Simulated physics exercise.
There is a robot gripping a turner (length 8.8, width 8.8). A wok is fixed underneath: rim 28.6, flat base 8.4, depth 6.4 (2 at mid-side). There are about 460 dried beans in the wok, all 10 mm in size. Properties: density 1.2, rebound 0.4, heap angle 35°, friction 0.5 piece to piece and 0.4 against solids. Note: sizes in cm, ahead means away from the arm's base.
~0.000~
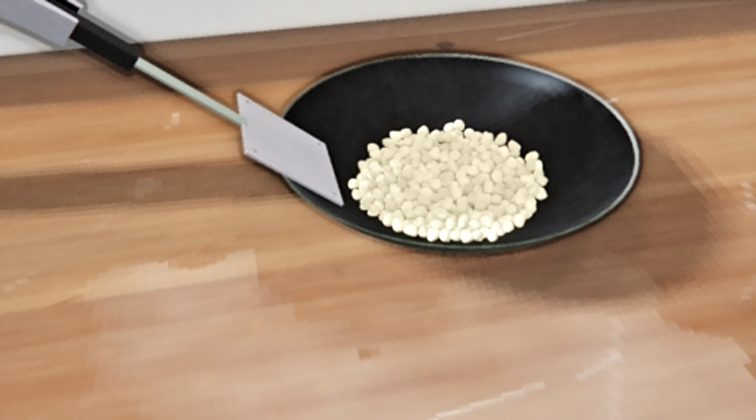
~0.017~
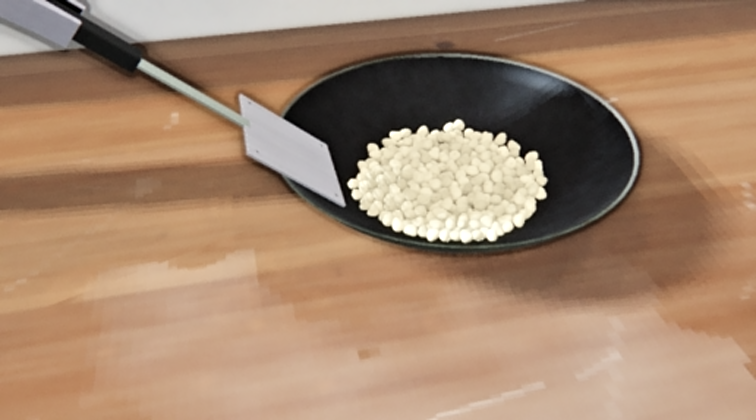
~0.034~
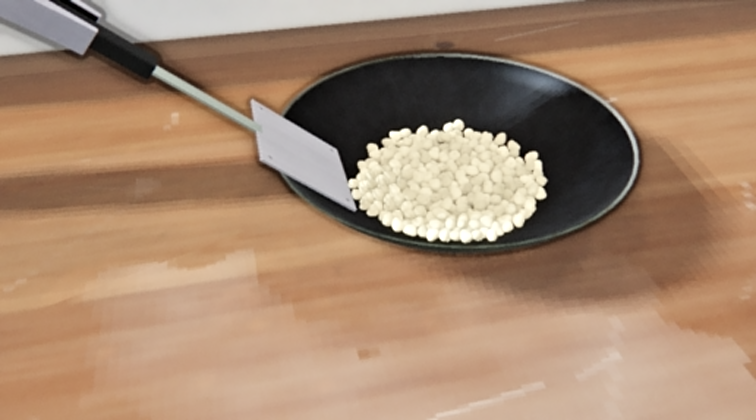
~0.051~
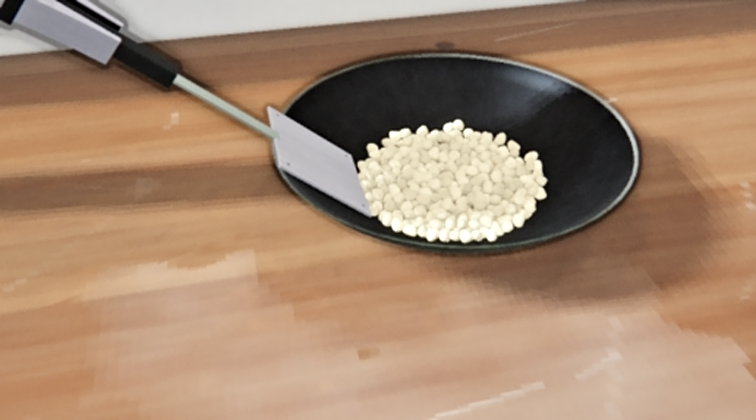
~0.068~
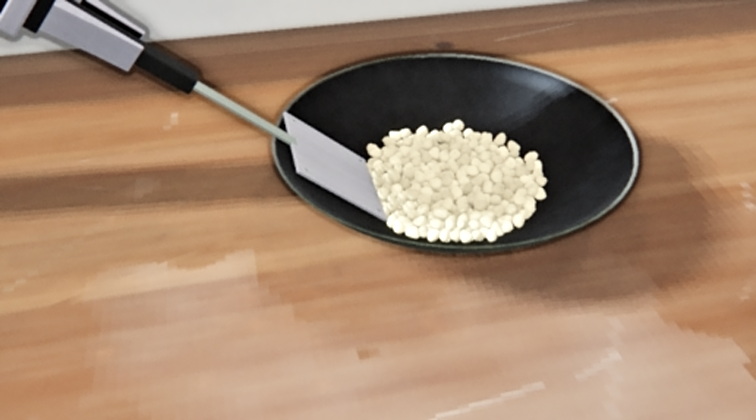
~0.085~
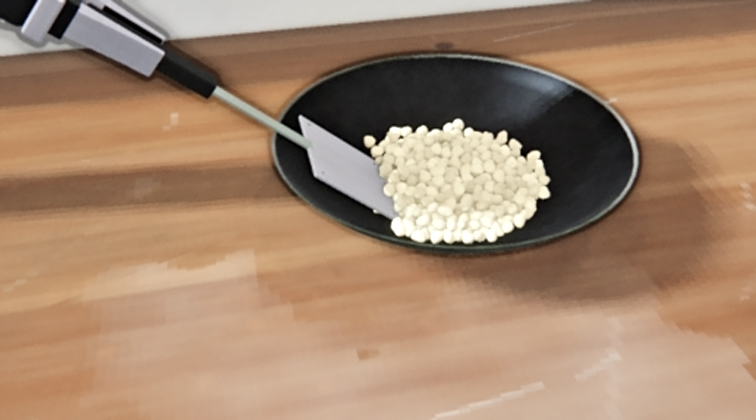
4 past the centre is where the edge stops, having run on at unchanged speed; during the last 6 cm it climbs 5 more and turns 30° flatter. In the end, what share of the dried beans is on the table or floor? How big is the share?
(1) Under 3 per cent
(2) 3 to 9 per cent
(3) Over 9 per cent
Under 3 per cent (1).
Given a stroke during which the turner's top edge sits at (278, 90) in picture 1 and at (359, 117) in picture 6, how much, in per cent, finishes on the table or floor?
It works out to about 5 %, more or less.
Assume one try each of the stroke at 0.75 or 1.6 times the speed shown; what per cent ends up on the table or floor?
First try around 0 %, second try around 15 %.
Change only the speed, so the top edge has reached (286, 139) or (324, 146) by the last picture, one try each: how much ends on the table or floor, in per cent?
I'd estimate some 0 and 5 in a hundred.
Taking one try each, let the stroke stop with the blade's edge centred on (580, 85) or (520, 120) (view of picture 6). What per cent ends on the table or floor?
Roughly 25 and 5 per cent.
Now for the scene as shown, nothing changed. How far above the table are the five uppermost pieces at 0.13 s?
Roughly 5 cm above the table.
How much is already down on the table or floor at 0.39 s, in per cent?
Estimate: About 0 percent.
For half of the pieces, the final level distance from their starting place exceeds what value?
Level distance of roughly 4 cm.
After 0.13 s, sloping 40°, highest piece 5 above the table; 458 in the wok.
After 0.17 s, sloping 26°, highest piece 6 above the table; 458 in the wok.
After 0.39 s, sloping 11°, highest piece 6 above the table; 458 in the wok.
After 1.44 s, sloping 11°, highest piece 6 above the table; 458 in the wok.
In the end, 458 in the wok. That is 0 % on the table or floor.
